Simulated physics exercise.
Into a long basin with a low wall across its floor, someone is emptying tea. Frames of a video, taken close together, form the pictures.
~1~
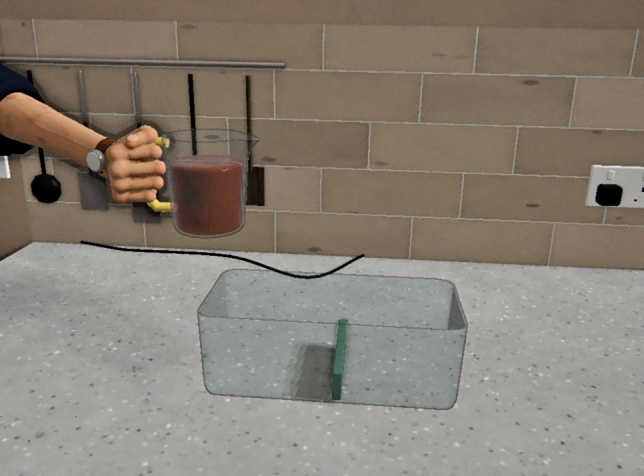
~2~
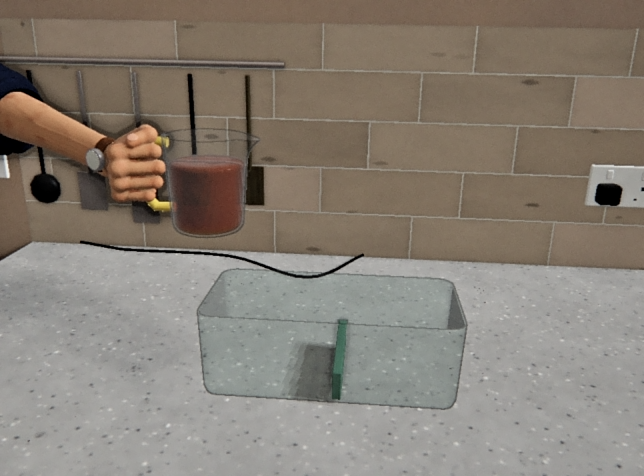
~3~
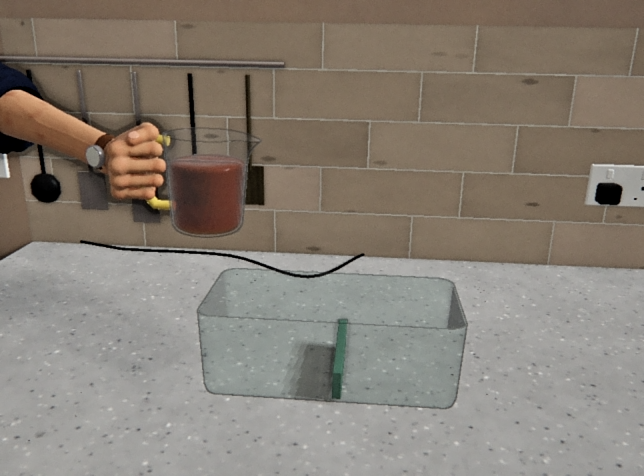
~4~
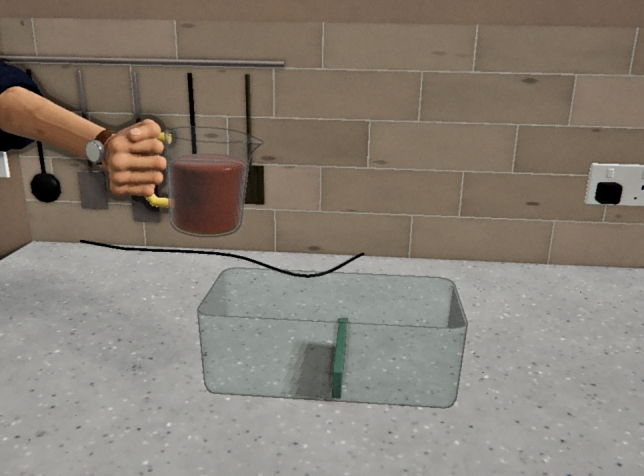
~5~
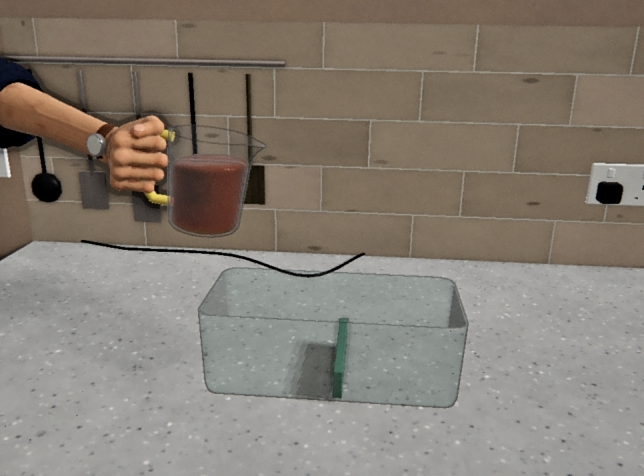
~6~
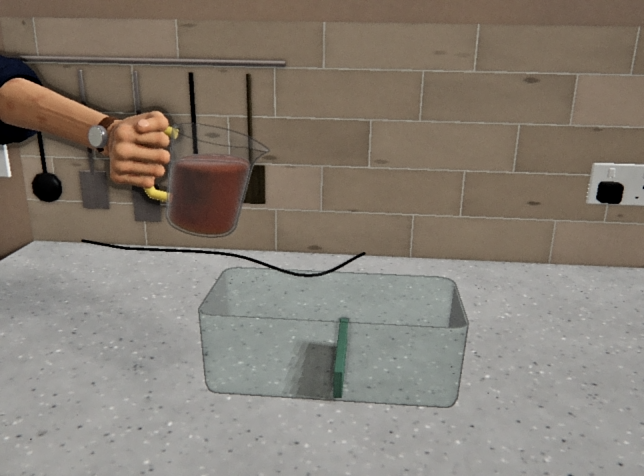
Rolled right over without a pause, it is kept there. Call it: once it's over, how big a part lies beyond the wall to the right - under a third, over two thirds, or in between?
Under a third.
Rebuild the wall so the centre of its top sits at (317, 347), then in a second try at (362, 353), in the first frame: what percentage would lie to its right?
Estimated: 35 % first, 10 % second.
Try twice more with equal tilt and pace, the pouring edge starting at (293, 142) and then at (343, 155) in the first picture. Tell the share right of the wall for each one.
In order: Close to 45 and 90 percent.
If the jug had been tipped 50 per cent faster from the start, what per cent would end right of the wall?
I'd say roughly 5 in every hundred ends up there.
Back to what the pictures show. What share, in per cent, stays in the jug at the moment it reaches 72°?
Close to 85 parts in a hundred remain.
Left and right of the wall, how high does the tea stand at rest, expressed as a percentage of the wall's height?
I get 50 % for the left and 0 % for the right.
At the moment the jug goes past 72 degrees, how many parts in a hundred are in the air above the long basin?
It's close to 15 per cent.
A moment on, the jug is tipped part way and 84 per cent is still to pour, 2 is left of the wall and 0 right of it.
Next, the jug is tipped right over and 19 per cent is still to pour, 59 is left of the wall and 1 right of it.
Then the jug is tipped right over and 0 per cent is still to pour, 90 is left of the wall and 5 right of it.
Later the jug is tipped right over and 0 per cent is still to pour, 90 is left of the wall and 5 right of it.
In the end 90 per cent lies left of the wall, 5 right of it and 4 outside.
